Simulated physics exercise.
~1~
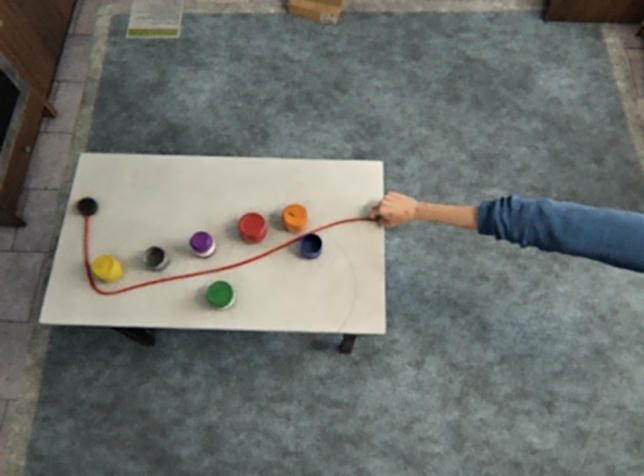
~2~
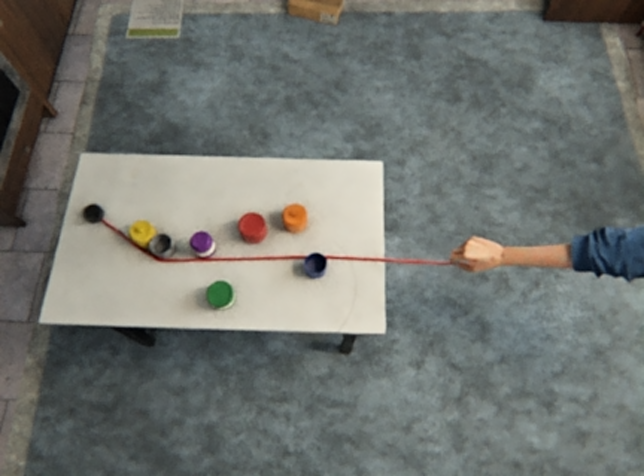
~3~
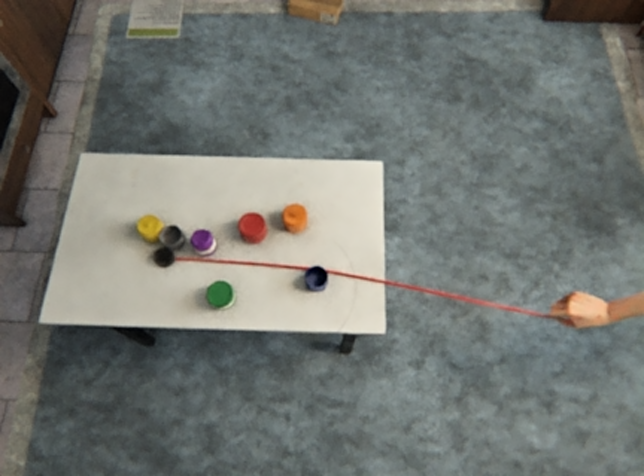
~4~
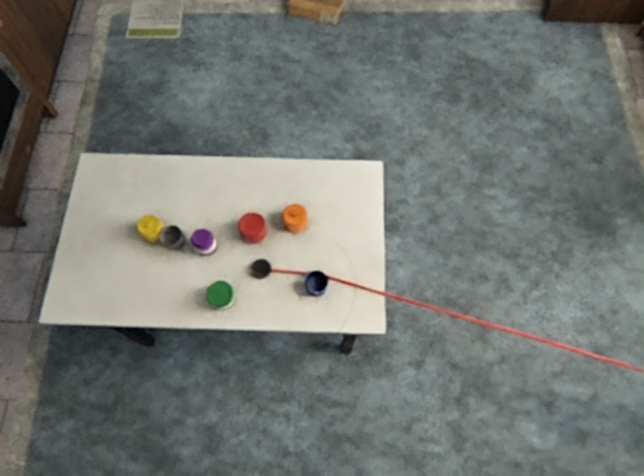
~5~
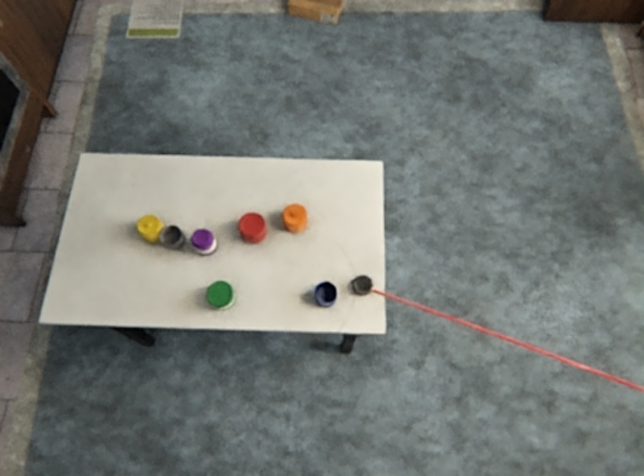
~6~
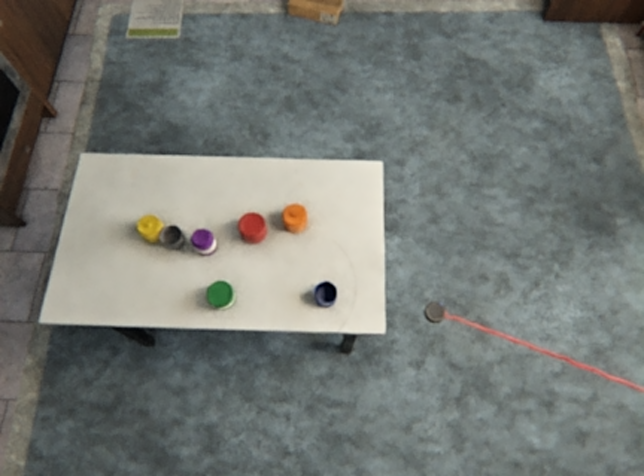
At first, a black puck sits near the left edge of a pale table, tied to a red cord that bends around a yellow pot and passes a grey cup and a blue cup to a hand at the right. The hand pulls rightward, and the tightening cord sweeps the yellow pot and grey cup up and to the right, while the blue cup shifts slightly down. The puck then slides right, between the purple jar and green tin. It reaches the right side, with the blue cup nudged a little farther. Finally, the puck leaves the table, still on its taut cord, and every container remains upright.
